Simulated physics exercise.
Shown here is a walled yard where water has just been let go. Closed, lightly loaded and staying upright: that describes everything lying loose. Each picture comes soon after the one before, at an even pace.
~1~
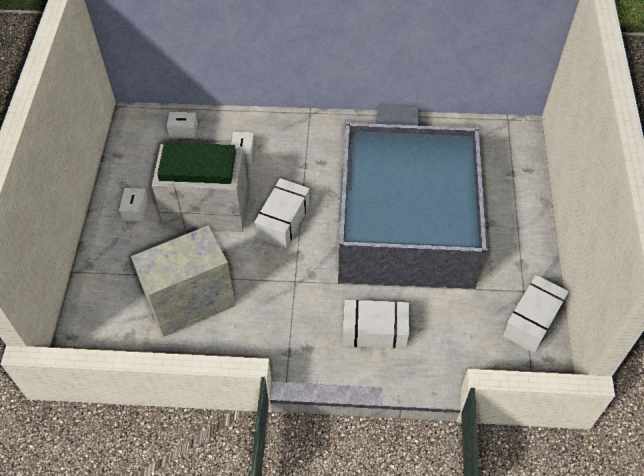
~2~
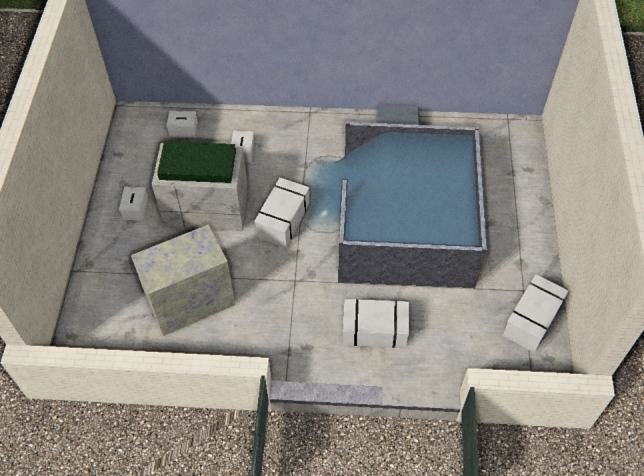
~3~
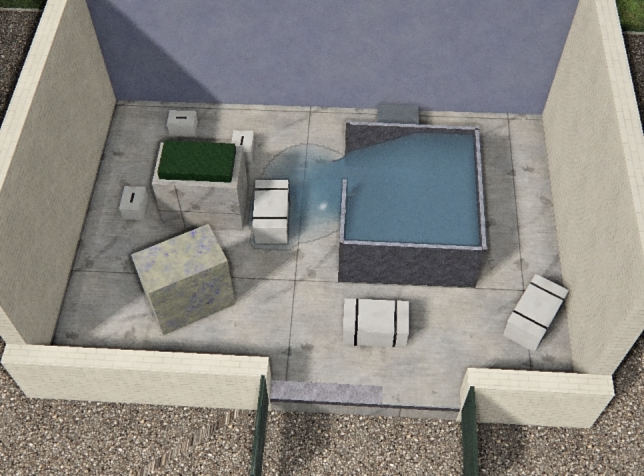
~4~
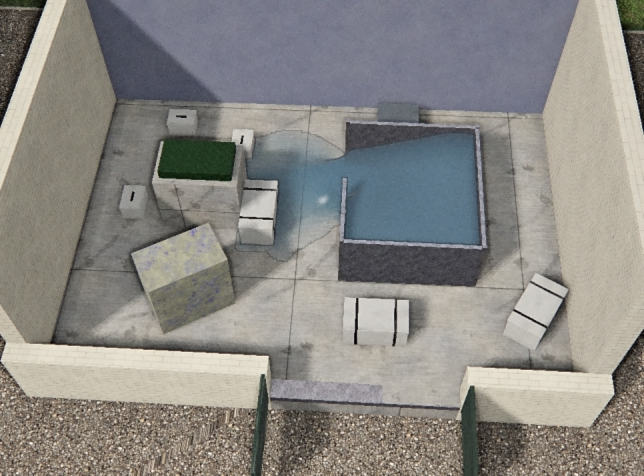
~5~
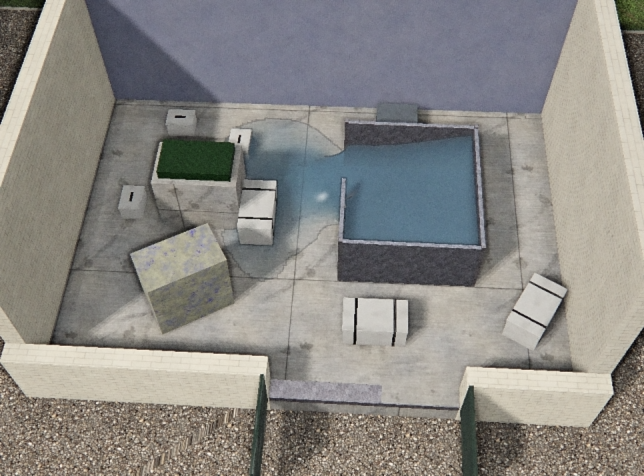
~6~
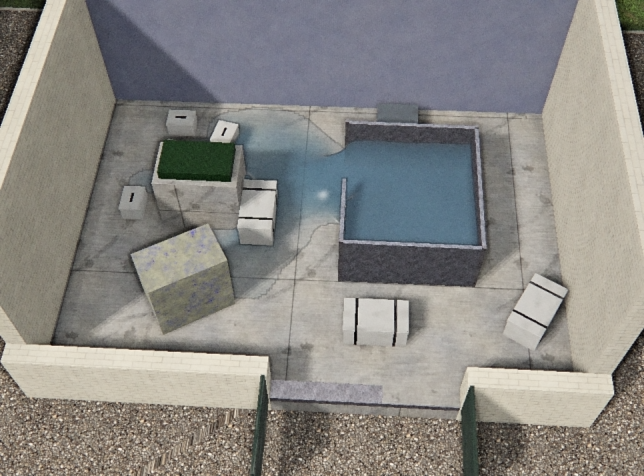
In a walled yard, water pours from a tank's left side, pushing a white box leftward.
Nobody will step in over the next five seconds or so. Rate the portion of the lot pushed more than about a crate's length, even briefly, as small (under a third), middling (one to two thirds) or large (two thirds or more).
Middling.
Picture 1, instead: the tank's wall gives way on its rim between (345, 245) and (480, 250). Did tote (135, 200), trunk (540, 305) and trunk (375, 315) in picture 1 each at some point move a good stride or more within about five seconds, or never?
Outcome by item - short of that distance / displaced that far / displaced that far.
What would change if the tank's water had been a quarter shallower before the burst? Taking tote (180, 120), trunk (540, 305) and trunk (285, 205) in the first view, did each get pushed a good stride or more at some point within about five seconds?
Answers in the order asked: Went past the threshold, stayed within the threshold, went past the threshold.
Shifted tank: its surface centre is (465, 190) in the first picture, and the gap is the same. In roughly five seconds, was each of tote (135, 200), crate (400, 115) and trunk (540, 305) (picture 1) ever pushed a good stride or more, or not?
In order: Went well off, remained close by, remained close by.
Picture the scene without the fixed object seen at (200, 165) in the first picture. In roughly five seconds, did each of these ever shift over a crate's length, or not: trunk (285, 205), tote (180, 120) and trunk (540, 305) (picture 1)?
Successively: Moved a long way, moved a long way, never went far.
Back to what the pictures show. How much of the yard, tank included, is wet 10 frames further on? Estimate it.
Estimate: Close to 55 in a hundred.
A moment on, 2 of 8 are well off their spots; 1 afloat.
Next, 4 of 8 are well off their spots; 3 afloat.
Later, 5 of 8 are well off their spots; 4 afloat.
In the end, 5 of 8 are well off their spots, and 5 have been at some point; 4 afloat.
